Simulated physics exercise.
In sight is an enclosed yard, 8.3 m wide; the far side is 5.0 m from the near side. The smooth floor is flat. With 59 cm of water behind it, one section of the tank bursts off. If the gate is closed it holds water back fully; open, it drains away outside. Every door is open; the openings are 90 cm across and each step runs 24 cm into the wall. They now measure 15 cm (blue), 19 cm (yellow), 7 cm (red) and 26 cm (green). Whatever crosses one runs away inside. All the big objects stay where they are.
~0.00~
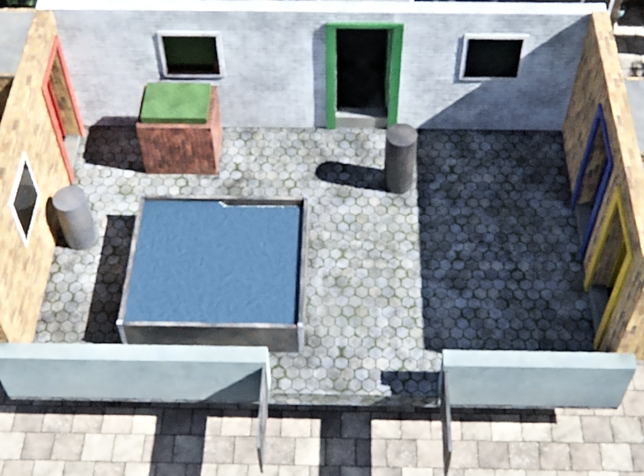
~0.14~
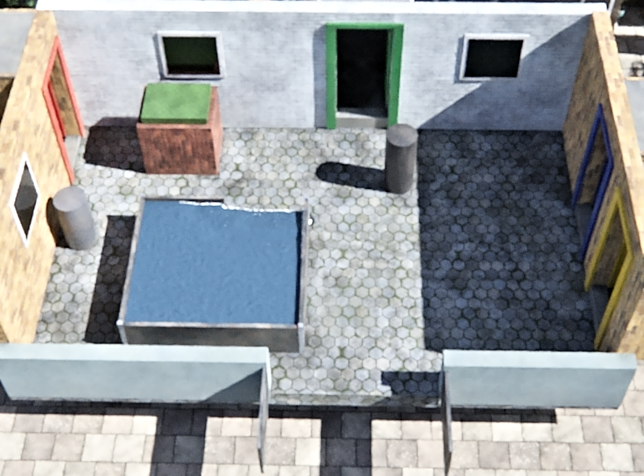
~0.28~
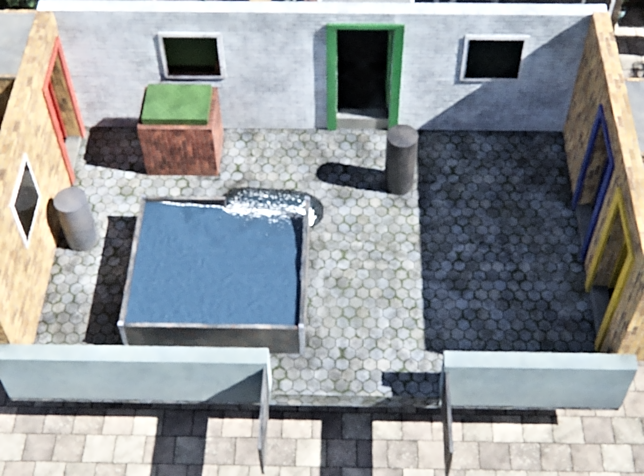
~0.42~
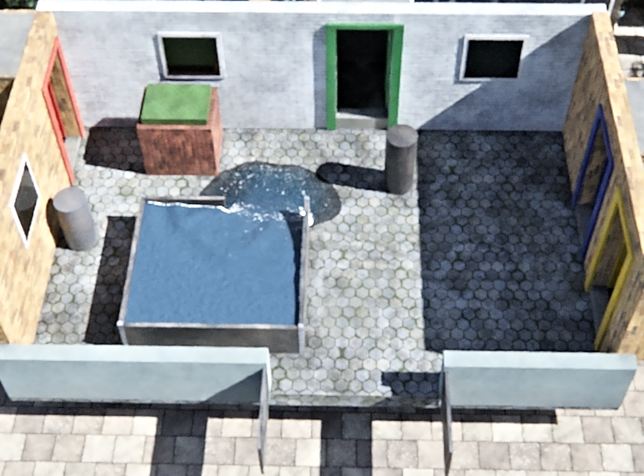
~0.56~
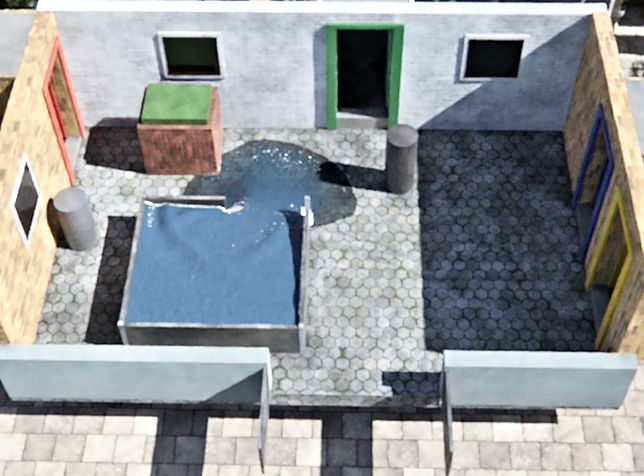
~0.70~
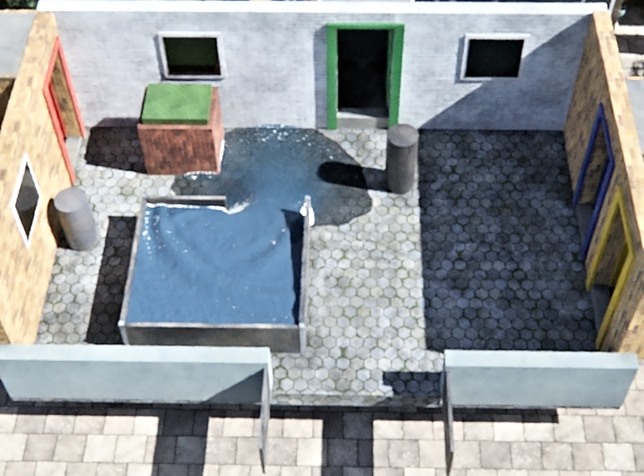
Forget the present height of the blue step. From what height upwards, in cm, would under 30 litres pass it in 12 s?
Some 8.5 cm above the ground.
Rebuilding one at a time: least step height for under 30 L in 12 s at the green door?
About 19 cm at green.
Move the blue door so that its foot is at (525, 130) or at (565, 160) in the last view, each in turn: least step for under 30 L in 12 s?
About 16 and 19 cm.
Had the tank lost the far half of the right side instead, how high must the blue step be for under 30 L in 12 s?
About 18 cm.
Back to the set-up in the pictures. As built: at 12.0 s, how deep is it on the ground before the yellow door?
Some 11.0 cm.
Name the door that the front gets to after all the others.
Last comes the yellow one.
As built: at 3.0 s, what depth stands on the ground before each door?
Depths in cm: Blue 0, yellow 0, red 11, green 23.
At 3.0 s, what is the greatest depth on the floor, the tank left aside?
About 32 cm.
After 1.4 s water covers 20 % of the floor, deepest (36 cm) near (286, 222); it has not reached the blue door.
After 3.0 s water covers 35 % of the floor, deepest (32 cm) near (260, 133); it has not reached the blue door.
After 12.0 s water covers 100 % of the floor, deepest (12 cm) near (592, 383); 7 cm at the blue door, 1 litre in over its 15 cm step.
At the blue door as built, the water arrived by 3.3 s and peaked near 15 cm at 4.2 s.
Run again over the same 12 s with other heights there, 43 litres in over 7.5 cm, 16 litres over 10 cm. The limit of 30 litres is kept from about 8.5 cm up.
